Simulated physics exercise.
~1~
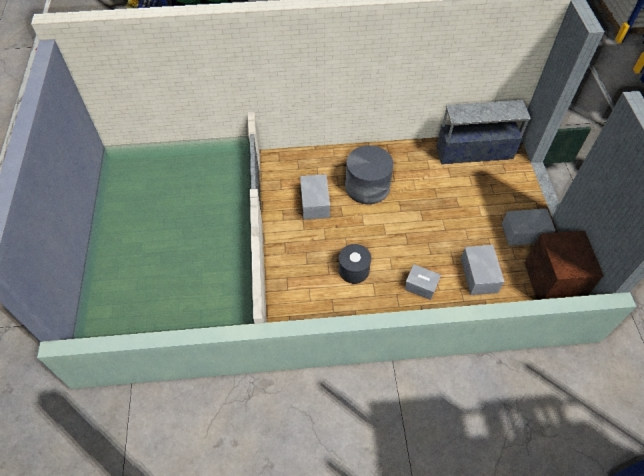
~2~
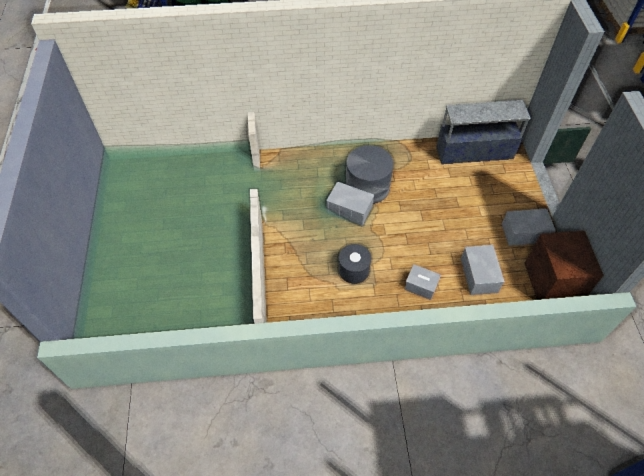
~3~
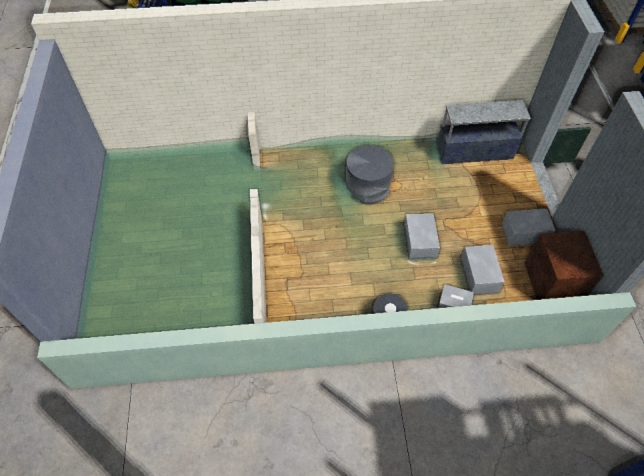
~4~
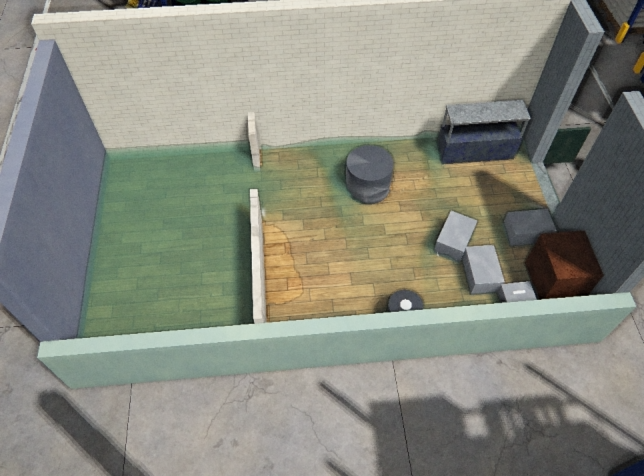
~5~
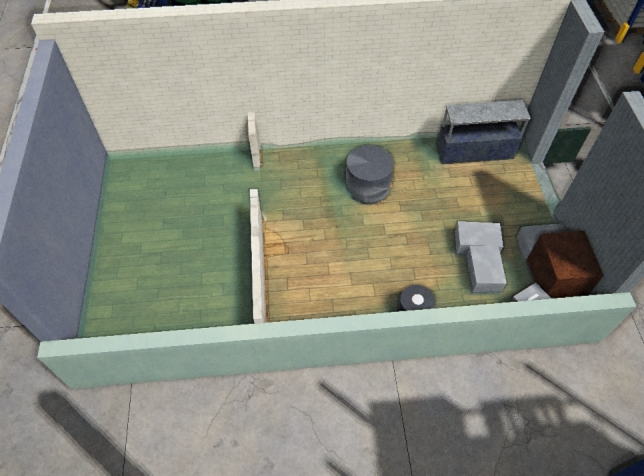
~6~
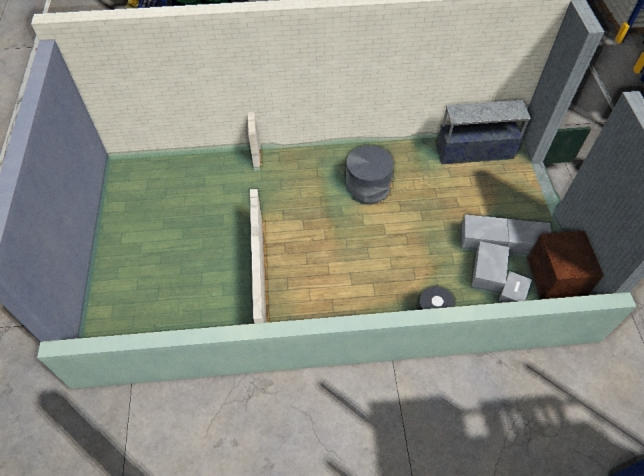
Green-tinted water bursting through a partition doorway into a wood-floored room, sweeping grey boxes rightward until they cluster beside a brown crate.
